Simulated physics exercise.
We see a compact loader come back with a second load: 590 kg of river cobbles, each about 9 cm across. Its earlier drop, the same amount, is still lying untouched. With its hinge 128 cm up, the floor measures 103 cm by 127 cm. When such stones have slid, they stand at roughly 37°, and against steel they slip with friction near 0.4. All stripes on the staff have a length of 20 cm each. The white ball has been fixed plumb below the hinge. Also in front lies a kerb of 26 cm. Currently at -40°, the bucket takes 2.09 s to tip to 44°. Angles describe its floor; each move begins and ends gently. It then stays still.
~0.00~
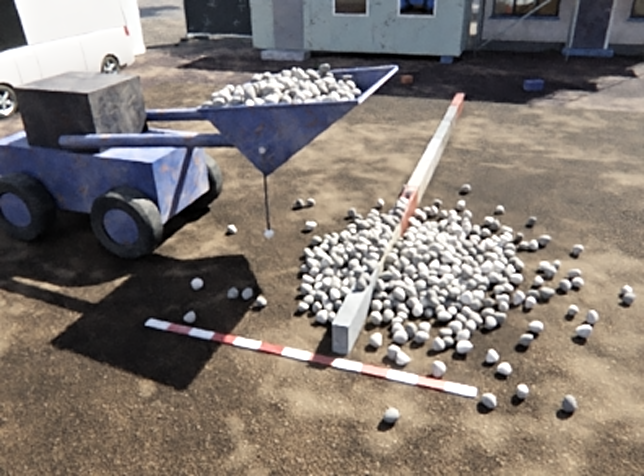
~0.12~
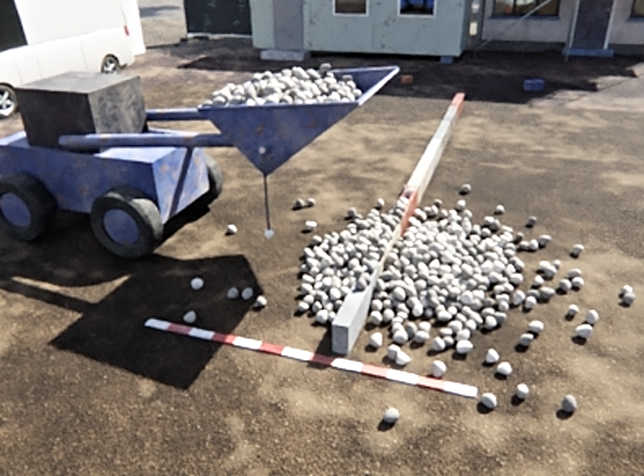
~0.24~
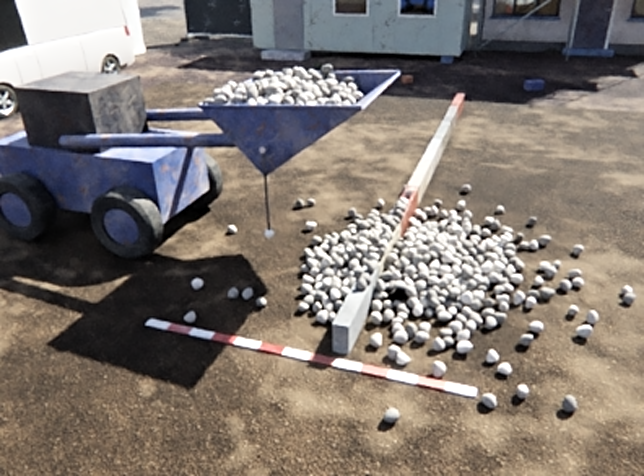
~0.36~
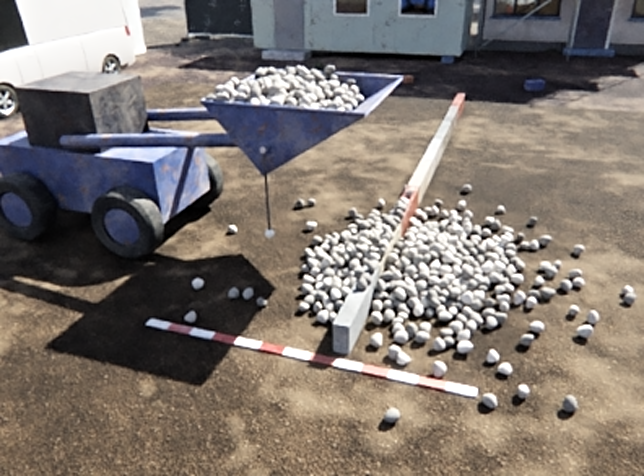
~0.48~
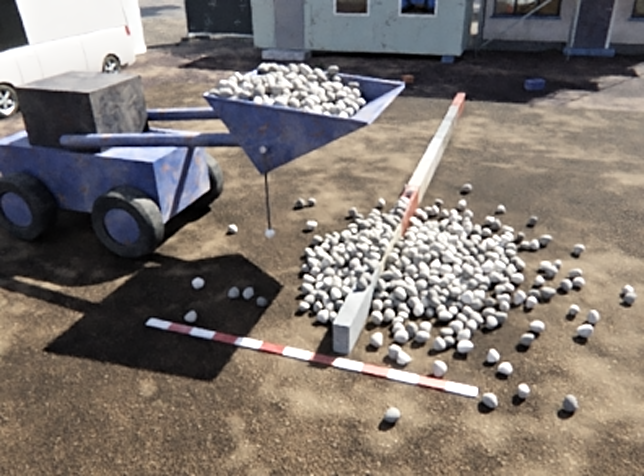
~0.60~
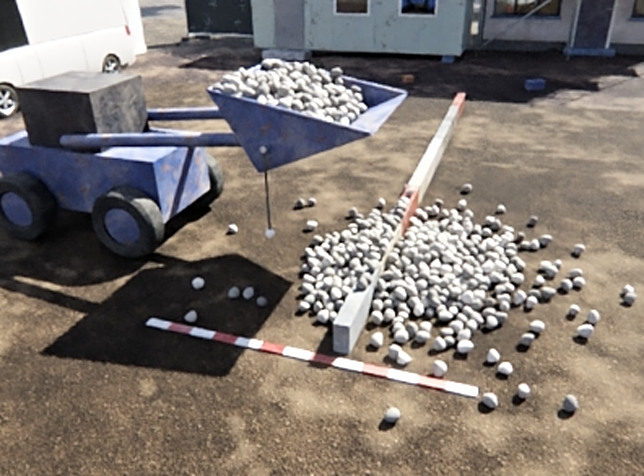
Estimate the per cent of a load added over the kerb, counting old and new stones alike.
Roughly 50 per cent of a load is added.
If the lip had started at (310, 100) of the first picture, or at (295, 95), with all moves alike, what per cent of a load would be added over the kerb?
5 % and 0 %.
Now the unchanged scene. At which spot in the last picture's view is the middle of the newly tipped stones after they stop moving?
The middle ends up near (386, 247).
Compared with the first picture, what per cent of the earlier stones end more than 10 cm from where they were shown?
Near 10 per cent, I reckon.
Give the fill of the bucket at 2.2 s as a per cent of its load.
About 15 per cent is held.
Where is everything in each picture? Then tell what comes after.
In the first picture, the bucket is at -40°, its lip at (359, 102); the top of the load is at (304, 80). The earlier load is highest near (381, 240), 31 cm above ground level, 34 % on this side of the kerb, 66 % over the kerb.
In the second picture, lip at (360, 103), floor tilted -39°, highest stones at (300, 78); the stones move at 0.1 m/s on average.
In the third picture, the bucket is at -37°, its lip at (362, 108); the top of the load is at (296, 78); the stones move at 0.1 m/s on average.
In the fourth picture, the bucket is at -33°, its lip at (366, 115); the top of the load is at (286, 76); the stones move at 0.2 m/s on average.
In the fifth picture, lip at (369, 123), floor tilted -29°, highest stones at (280, 73); the stones move at 0.2 m/s on average.
In the sixth picture, the bucket is at -23°, its lip at (371, 134); the top of the load is at (275, 70); the stones move at 0.2 m/s on average.
After 1.6 s the floor is at 31°; in per cent of one load, 91 in the bucket, 42 on this side of the kerb, 66 over the kerb; the foremost stones are at (616, 311).
After 2.2 s the floor is at 44°; in per cent of one load, 15 in the bucket, 83 on this side of the kerb, 101 over the kerb; the foremost stones are at (616, 311).
After 2.5 s the floor is at 44°; in per cent of one load, 0 in the bucket, 86 on this side of the kerb, 114 over the kerb; the foremost stones are at (616, 311).
After 5.3 s the floor is at 44°; in per cent of one load, 0 in the bucket, 85 on this side of the kerb, 116 over the kerb; the foremost stones are at (619, 307). Net gain over the kerb, 50.
